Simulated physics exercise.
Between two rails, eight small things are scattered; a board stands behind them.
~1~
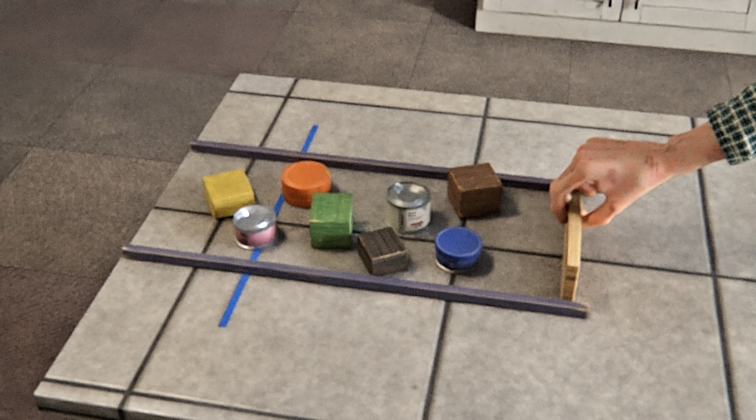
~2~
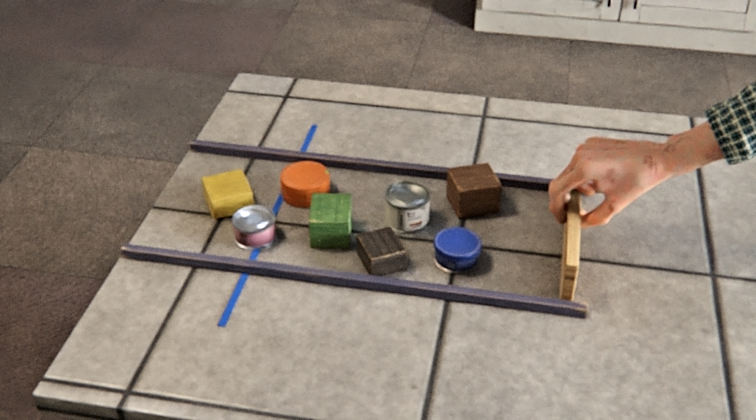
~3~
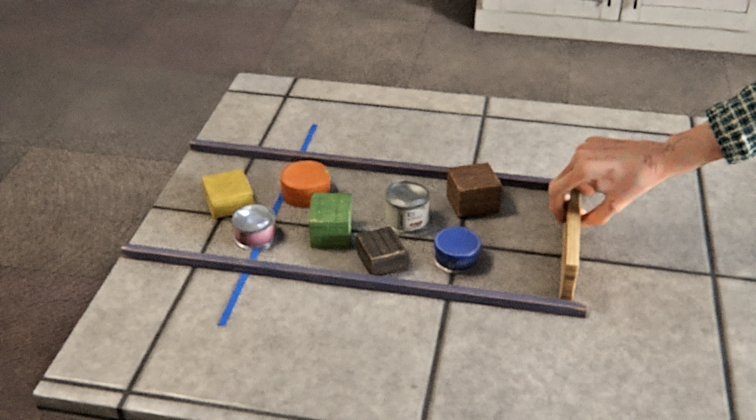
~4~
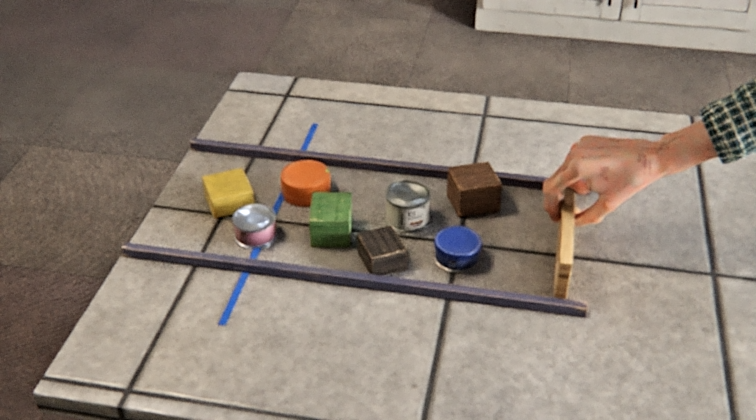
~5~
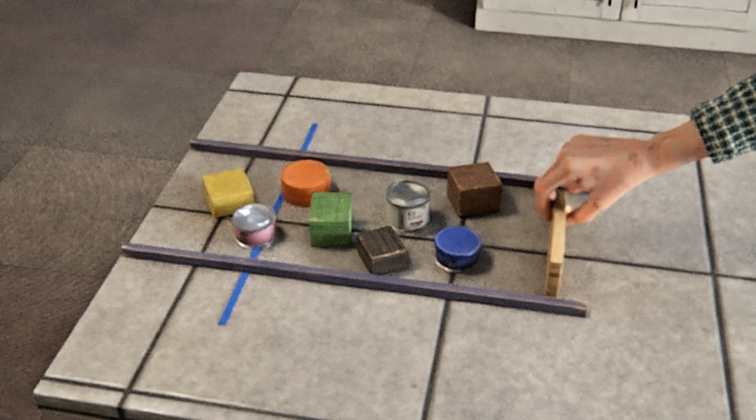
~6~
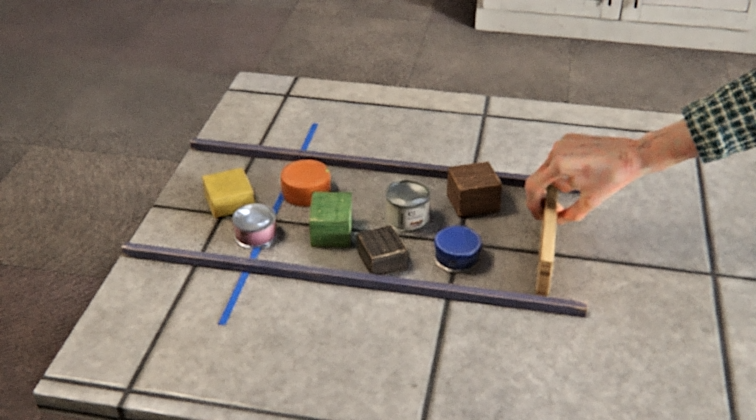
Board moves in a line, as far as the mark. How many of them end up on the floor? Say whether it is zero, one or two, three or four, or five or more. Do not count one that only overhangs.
It is zero.
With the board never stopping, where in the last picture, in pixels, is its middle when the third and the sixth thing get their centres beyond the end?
The first puts it near (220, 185), the next near (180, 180).
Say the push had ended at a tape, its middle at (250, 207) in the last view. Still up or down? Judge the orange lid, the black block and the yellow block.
Result - the orange lid is safe, the black block is safe, the yellow block is gone.
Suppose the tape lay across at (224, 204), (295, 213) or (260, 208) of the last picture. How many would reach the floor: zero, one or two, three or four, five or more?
In turn: Just one or two, no fall at all, zero.
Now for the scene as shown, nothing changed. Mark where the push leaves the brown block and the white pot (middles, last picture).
In order, first (271, 161), then (259, 185).
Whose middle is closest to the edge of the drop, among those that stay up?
Closest in the end is the yellow block.
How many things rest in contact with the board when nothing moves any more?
It adds up to 4.
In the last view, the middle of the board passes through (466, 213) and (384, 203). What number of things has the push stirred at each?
At that stage 2; at the next, 5.
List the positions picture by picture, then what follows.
In the first frame, yellow block (229, 194); pink pot (256, 228); orange lid (306, 184); board (573, 227); tape (276, 212).
In the second frame, pink pot (255, 227); board (572, 227).
In the third frame, orange lid (305, 184); white pot (407, 207).
In the fourth frame, yellow block (228, 193); brown block (474, 189).
In the fifth frame, pink pot (255, 226); green block (331, 219).
In the sixth frame, yellow block (228, 192); pink pot (255, 226); orange lid (306, 183); board (548, 223); tape (275, 210).
Early on, none off yet; yellow block at rest near (228, 192); pink pot at rest near (255, 226); orange lid at rest near (306, 183).
A while later, none off yet; yellow block at rest near (228, 192); pink pot travelled a little near (239, 227); orange lid moving near (294, 182).
Finally, the number that fall off is zero.
